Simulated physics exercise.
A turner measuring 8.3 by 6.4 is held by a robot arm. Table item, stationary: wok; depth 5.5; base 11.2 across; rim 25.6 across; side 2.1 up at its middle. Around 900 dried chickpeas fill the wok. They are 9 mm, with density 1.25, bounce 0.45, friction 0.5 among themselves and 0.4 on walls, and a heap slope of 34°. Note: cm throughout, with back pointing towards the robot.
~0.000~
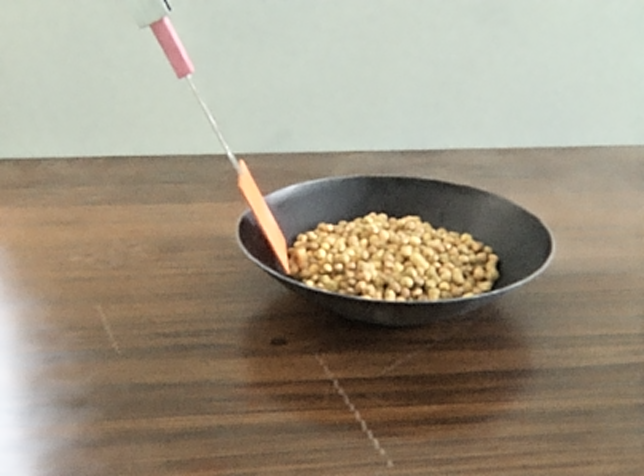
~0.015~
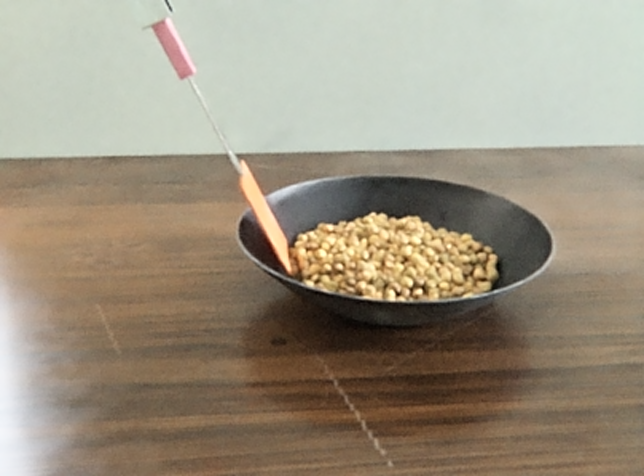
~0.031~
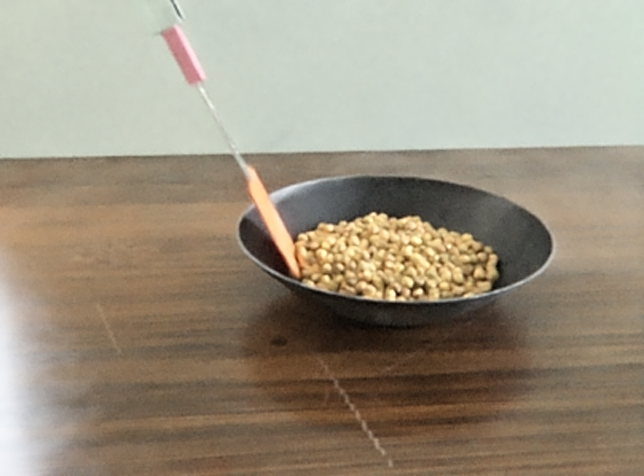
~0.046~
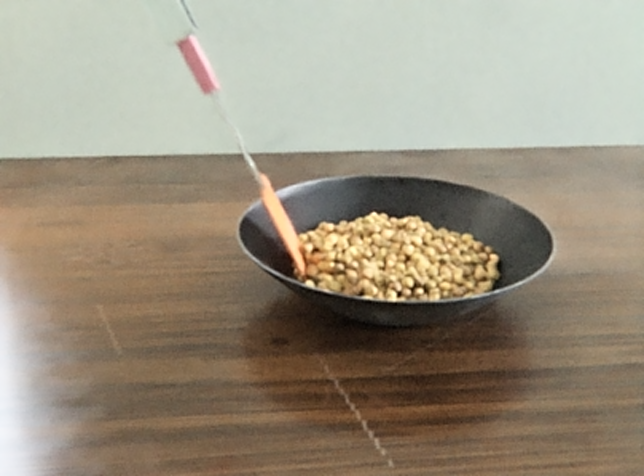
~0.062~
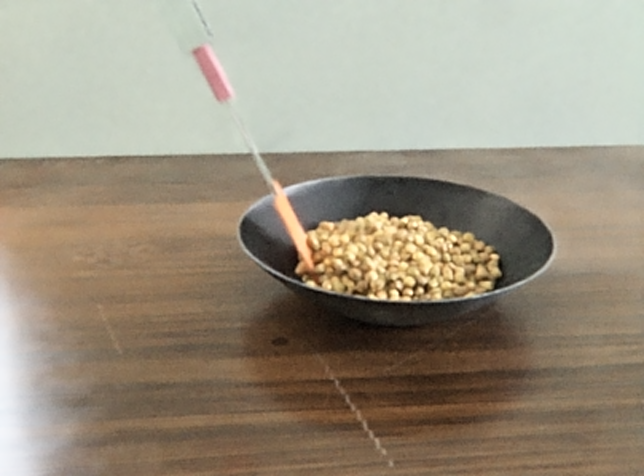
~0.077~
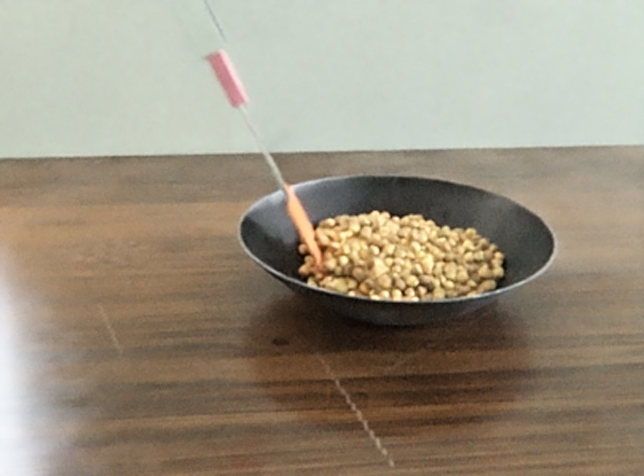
In this clip, an orange turner with a pink section on its thin handle slides gradually rightward inside a dark wok on a wooden table, pressing into the left edge of a heap of chickpeas, which shifts slightly.
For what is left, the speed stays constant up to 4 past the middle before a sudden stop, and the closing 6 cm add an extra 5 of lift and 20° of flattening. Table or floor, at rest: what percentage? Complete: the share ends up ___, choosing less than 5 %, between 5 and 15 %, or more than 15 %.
The share ends up less than 5 %.
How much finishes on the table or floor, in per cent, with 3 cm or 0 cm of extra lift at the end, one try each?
You'd get some 0 per cent with the first setting and some 0 per cent with the second.
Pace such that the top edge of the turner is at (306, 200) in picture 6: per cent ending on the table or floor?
About 5 per cent.
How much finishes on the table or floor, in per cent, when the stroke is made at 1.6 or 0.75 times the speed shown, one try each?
Some 10 and 0 per cent.
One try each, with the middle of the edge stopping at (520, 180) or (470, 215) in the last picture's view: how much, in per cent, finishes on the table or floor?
The two tries give near 25 and near 5 in a hundred.
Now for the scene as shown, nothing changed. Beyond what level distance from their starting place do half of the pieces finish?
Roughly 2 cm.
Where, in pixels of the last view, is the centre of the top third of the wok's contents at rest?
Pixel estimate: About (469, 245).
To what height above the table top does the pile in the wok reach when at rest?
6.0 cm.
After 0.13 s, sloping 64°, highest piece 5 above the table; 900 in the wok.
After 0.18 s, sloping 55°, highest piece 7 above the table; 900 in the wok.
After 0.40 s, sloping 45°, highest piece 6 above the table; 898 in the wok, 1 on the table or floor, 1 on the blade or in flight.
After 1.45 s, sloping 45°, highest piece 6 above the table; 898 in the wok, 2 on the table or floor.
At rest, 898 in the wok, 2 on the table or floor. That is 0 % on the table or floor.
